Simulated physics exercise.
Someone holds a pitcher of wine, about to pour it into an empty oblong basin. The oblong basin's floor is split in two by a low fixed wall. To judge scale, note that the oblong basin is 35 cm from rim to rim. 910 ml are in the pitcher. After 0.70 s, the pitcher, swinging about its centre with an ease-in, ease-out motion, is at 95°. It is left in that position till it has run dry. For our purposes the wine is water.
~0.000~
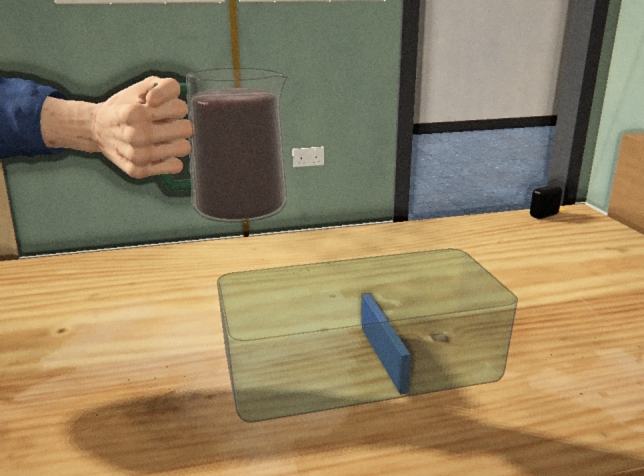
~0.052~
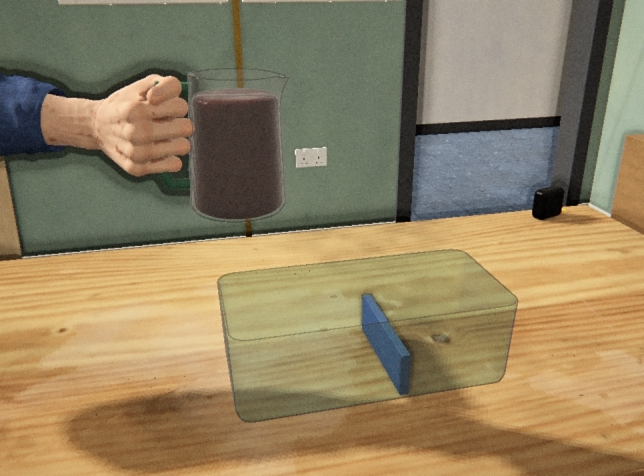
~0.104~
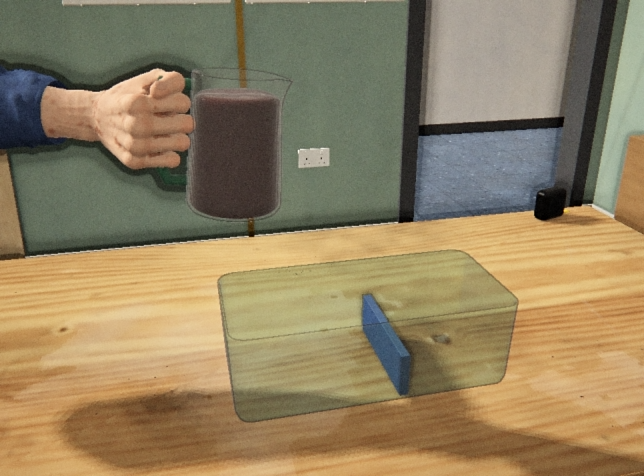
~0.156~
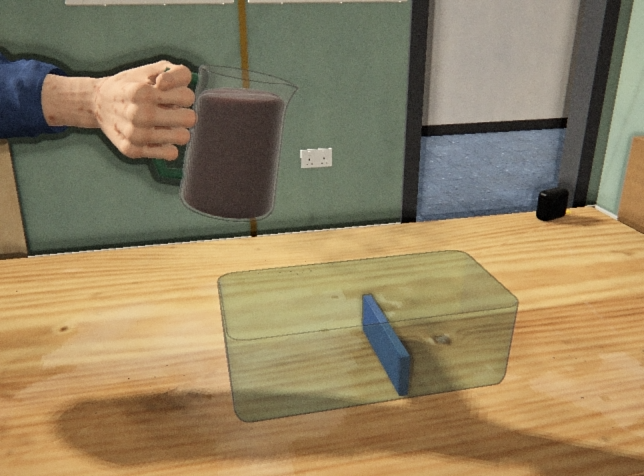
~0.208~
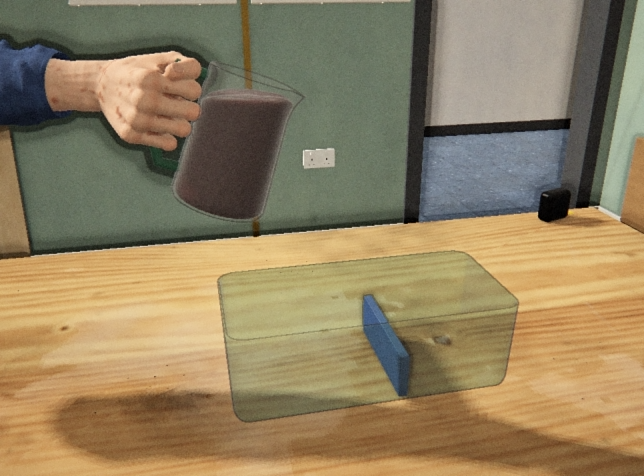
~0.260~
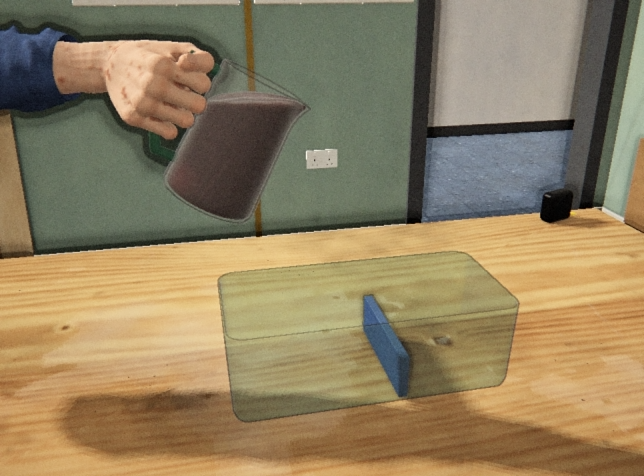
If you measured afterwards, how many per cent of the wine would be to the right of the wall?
About 54 out of 100.
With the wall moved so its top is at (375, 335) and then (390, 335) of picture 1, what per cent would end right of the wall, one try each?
Around 80 and 45 percent, in that order.
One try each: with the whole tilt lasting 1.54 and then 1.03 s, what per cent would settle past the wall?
The first try gives 50 percent and the second 50 percent.
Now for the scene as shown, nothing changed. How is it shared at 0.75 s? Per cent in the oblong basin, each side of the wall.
14 per cent left and 14 right, roughly.
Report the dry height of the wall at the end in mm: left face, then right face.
Near 46 mm for the left and near 36 mm for the right.
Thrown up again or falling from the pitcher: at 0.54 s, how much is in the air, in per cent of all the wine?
It comes to about 18 percent.
Then, 0.54 s in, the tilt is 84° and 80 per cent is still to pour, 2 is left of the wall and 0 right of it.
Then, 0.75 s in, the tilt is 95° and 45 per cent is still to pour, 15 is left of the wall and 14 right of it.
Then, 0.96 s in, the tilt is 95° and 21 per cent is still to pour, 19 is left of the wall and 46 right of it.
Then, 1.20 s in, the tilt is 95° and 10 per cent is still to pour, 30 is left of the wall and 53 right of it.
Finally, 43 per cent lies left of the wall, 54 right of it and 2 outside.
